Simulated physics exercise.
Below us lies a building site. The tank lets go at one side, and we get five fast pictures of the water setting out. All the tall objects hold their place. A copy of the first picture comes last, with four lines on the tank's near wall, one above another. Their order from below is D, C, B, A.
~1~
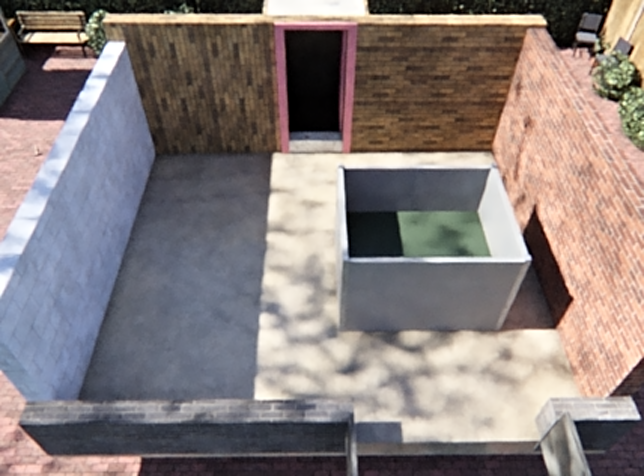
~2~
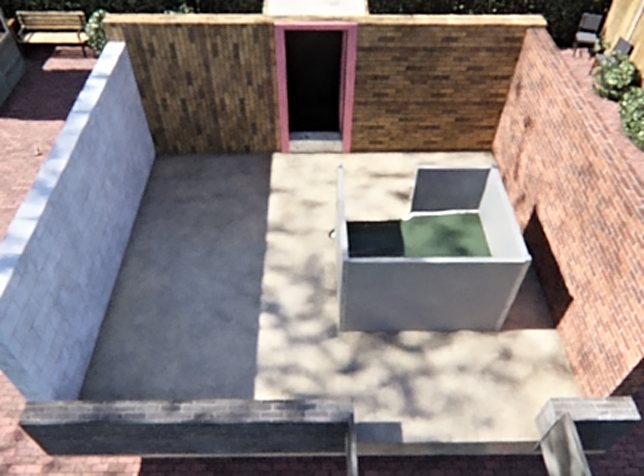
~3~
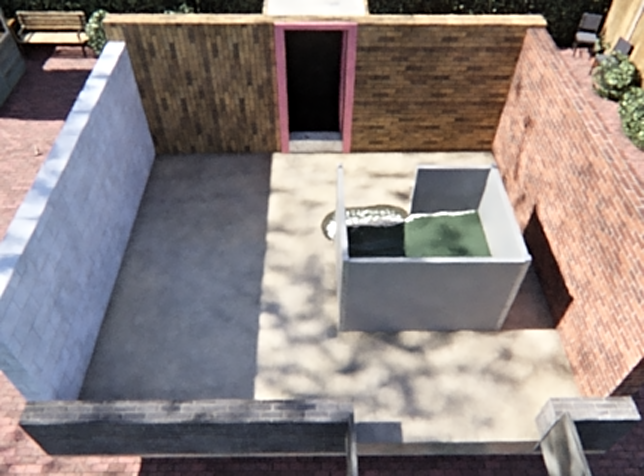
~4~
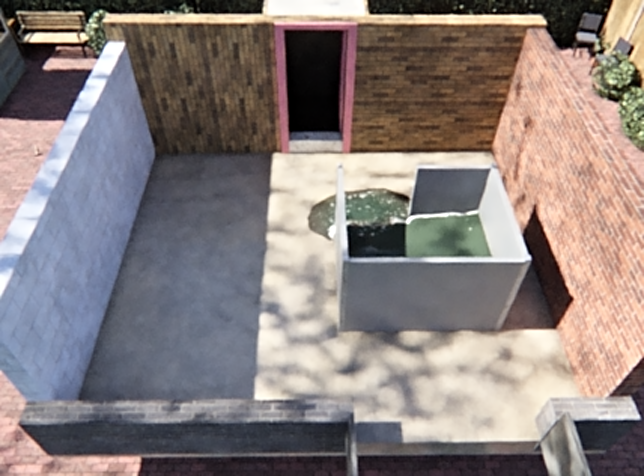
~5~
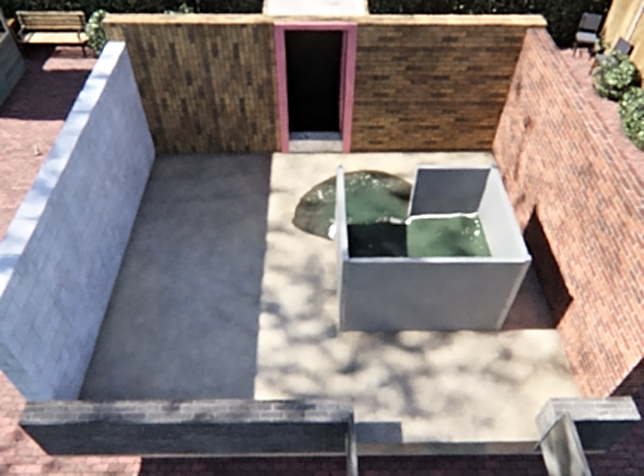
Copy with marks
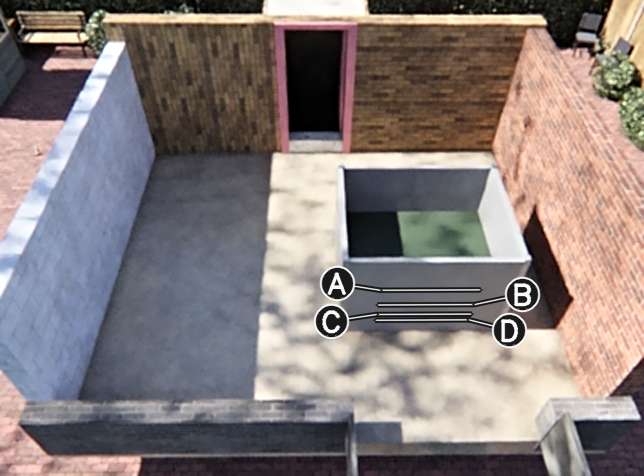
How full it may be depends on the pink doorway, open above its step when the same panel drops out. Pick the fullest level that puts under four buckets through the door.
The limit is B.
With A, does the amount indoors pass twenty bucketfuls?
No.
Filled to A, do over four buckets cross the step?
Yes.
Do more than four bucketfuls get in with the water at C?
No, that is safe.
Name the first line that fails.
A.
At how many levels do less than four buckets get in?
Three.
On the marked copy, A at (430, 290); B at (426, 304); C at (423, 314); D at (422, 320); from the bottom up D, C, B, A.
Choosing A, about 10 bucketfuls get in.
Choosing B, a bucket or two gets in.
Choosing C, nothing gets over.
Choosing D, nothing gets over.
